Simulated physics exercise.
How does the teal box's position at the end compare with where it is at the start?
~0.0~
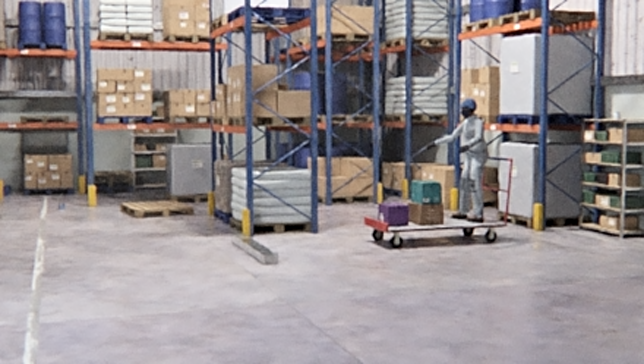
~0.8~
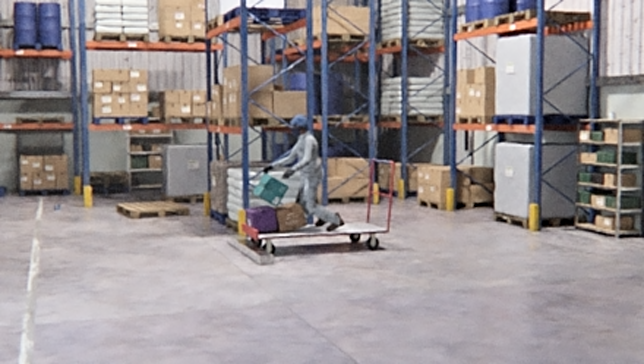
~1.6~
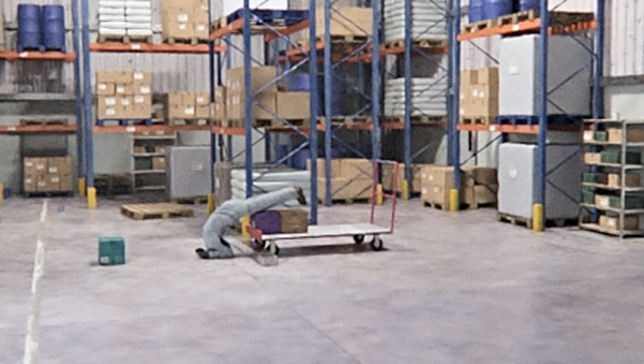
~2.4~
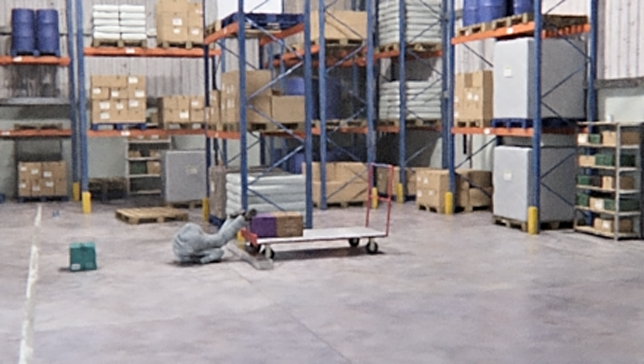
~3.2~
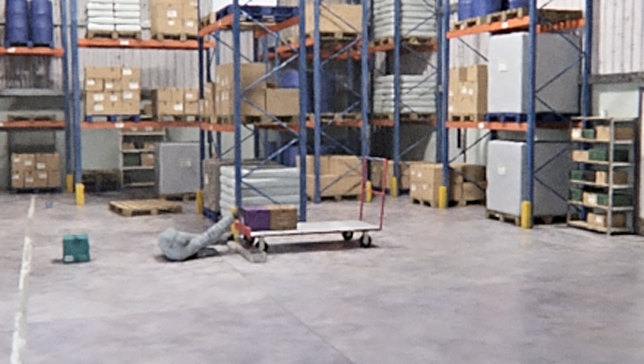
At the start the teal box rides on the trolley's deck on the right side of the view. At the end it sits on the floor at the left, beyond the fallen worker.
